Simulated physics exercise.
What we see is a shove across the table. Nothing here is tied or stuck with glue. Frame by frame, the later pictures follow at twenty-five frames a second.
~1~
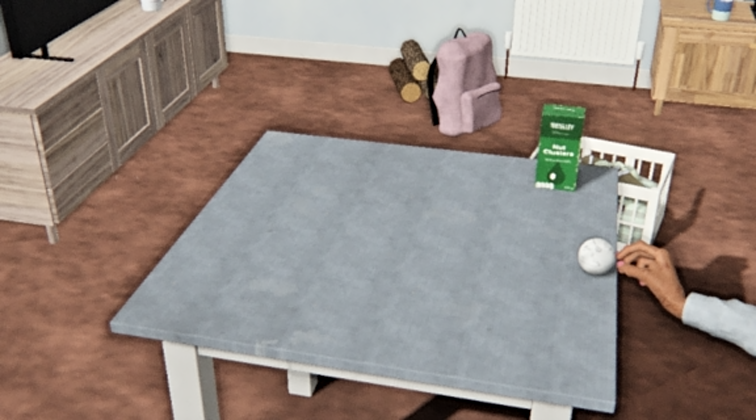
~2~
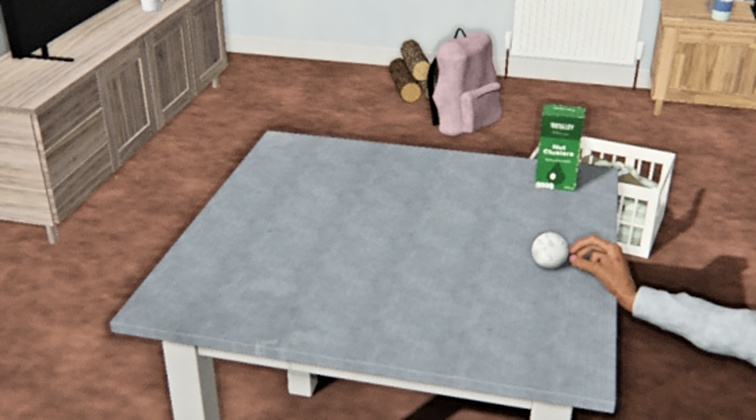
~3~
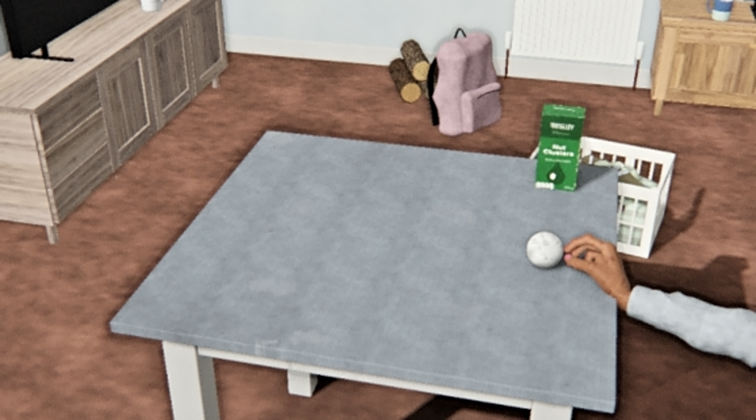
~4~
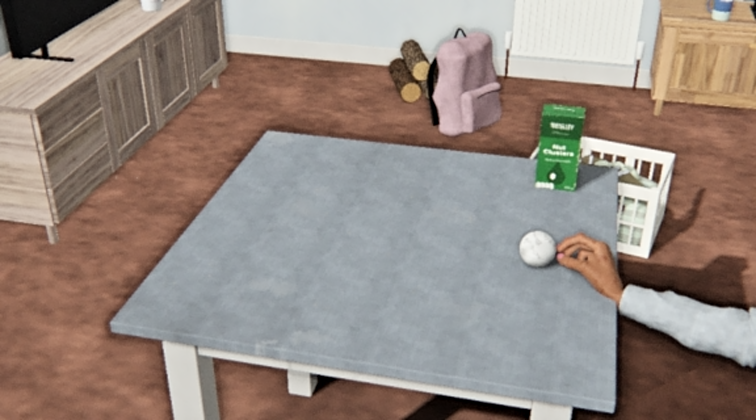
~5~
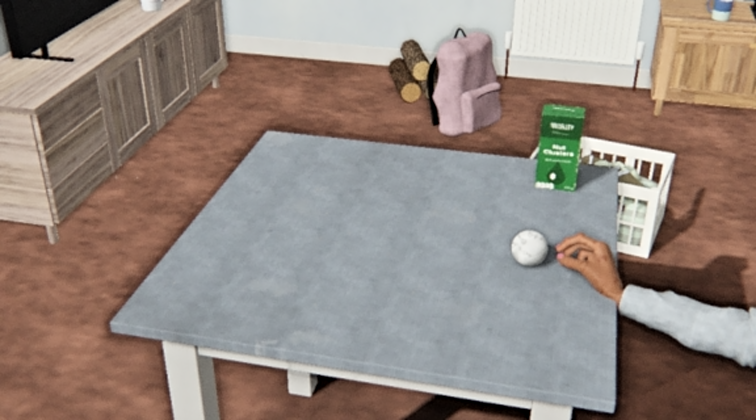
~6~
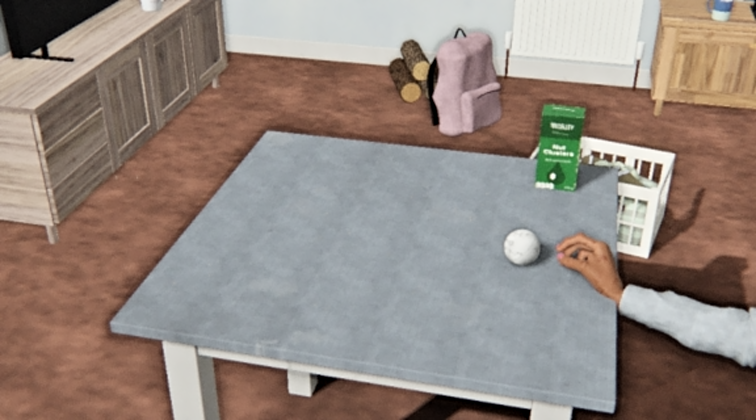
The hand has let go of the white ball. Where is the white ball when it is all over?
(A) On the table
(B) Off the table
Option A: On the table.
Then, 0.10 s on from there, white ball shifted about its own width near (506, 245).
Then, 0.20 s on from there, white ball shifted about its own width near (493, 244).
Then, 0.30 s on from there, white ball shifted about its own width near (482, 242).
Then, 0.50 s on from there, white ball shifted well along near (472, 241).
In the end, moved from the start, white ball. At the end, from the last picture's camera, white ball near (471, 241).
